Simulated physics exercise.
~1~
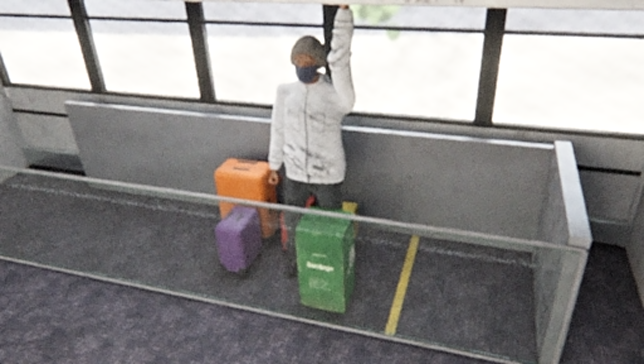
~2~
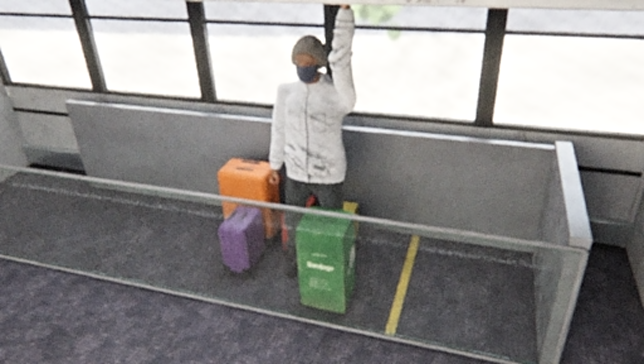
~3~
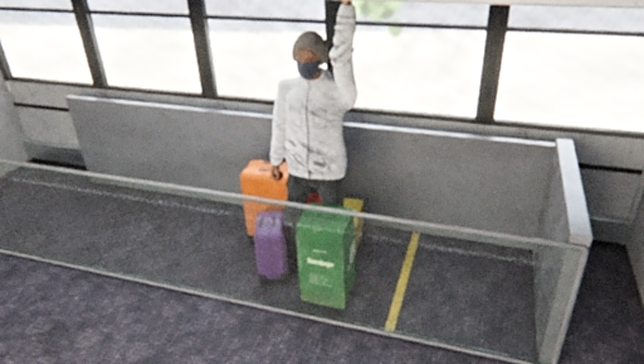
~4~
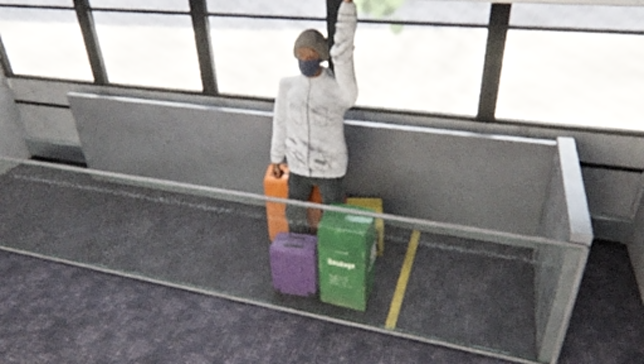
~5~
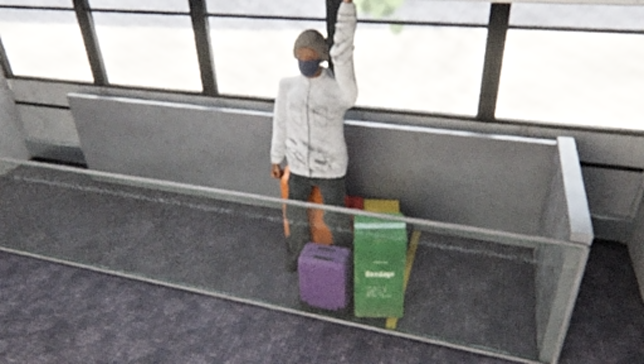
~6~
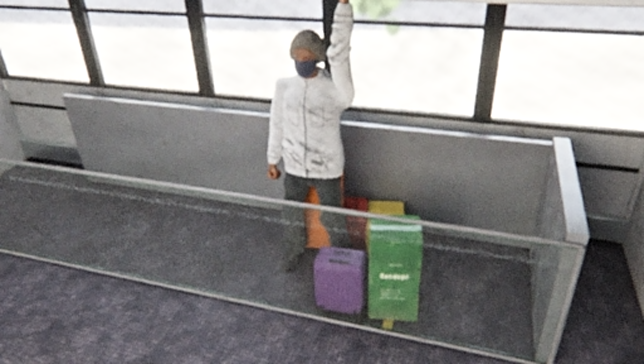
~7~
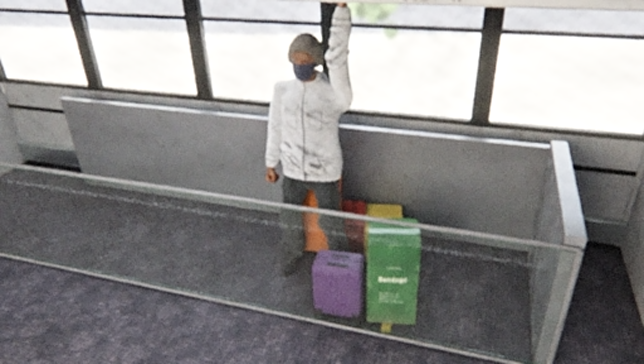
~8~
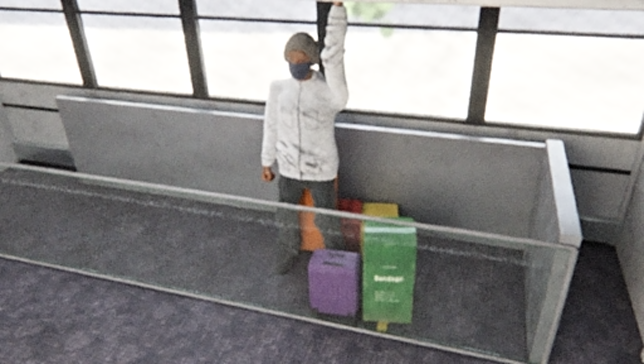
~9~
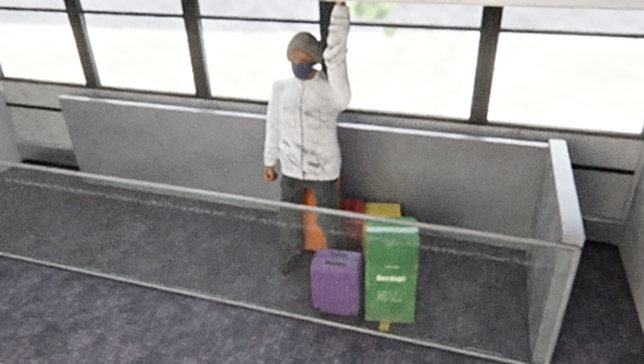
Purple and orange suitcases, a green bag and other luggage sliding right past a masked standing passenger, the purple case halting before a yellow line.
